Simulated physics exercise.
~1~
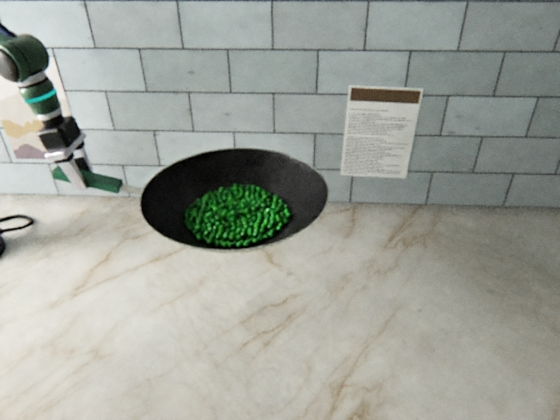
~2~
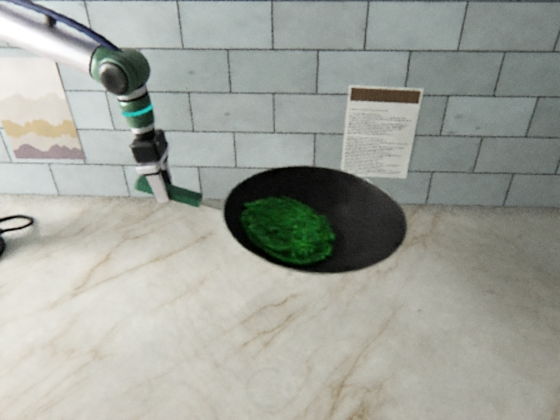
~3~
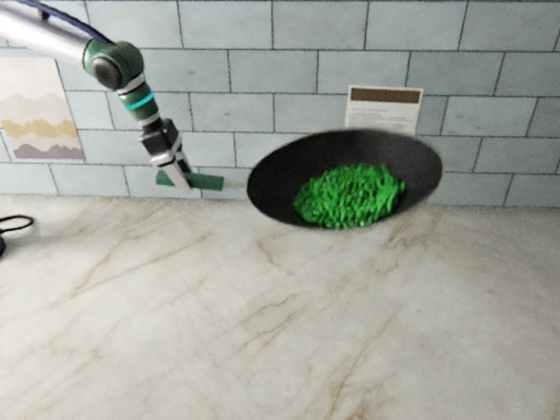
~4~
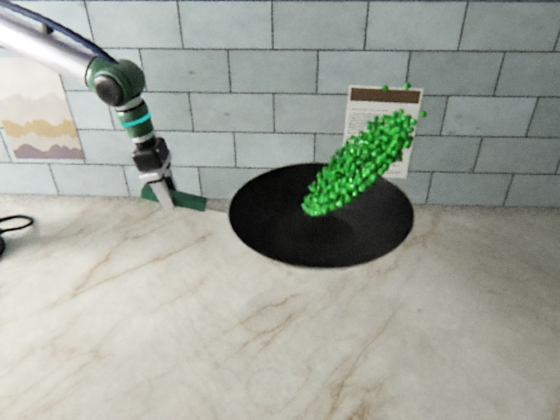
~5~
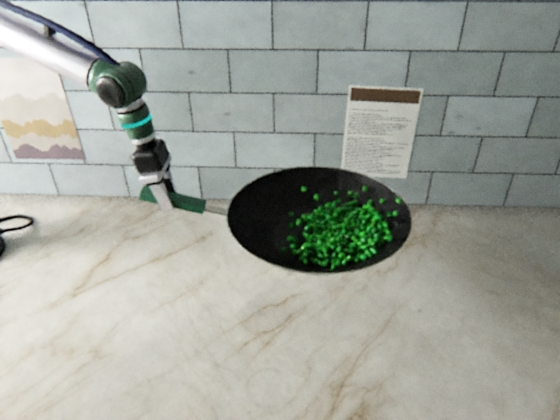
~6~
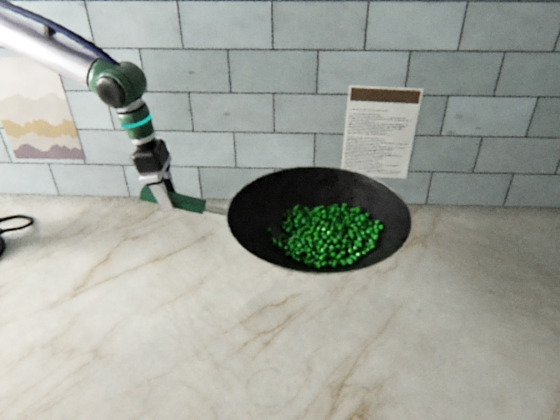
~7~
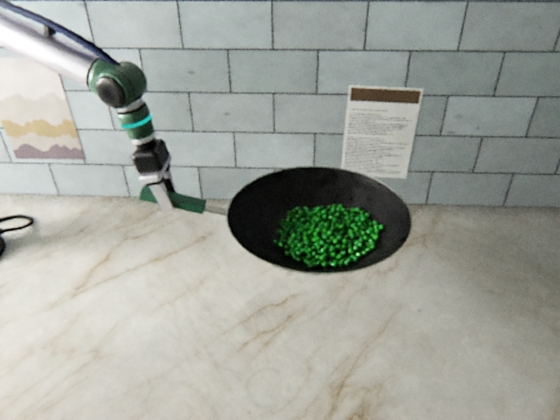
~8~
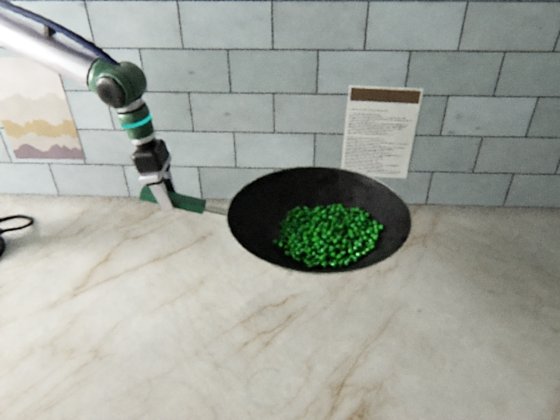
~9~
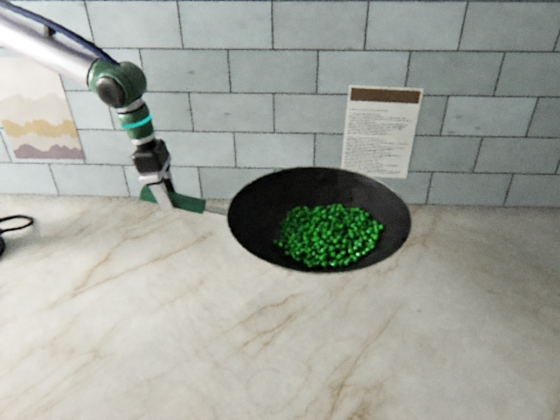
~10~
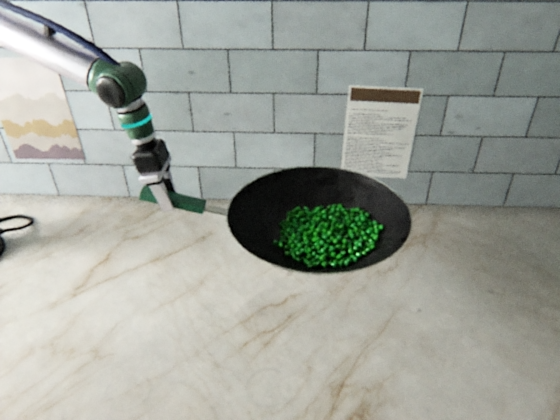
We see a robot arm swing a dark wok of green beads to the right over a marble counter, then tilt it up and toss the beads into the air. They fall back into the wok, which levels and stays still with the beads heaped inside.
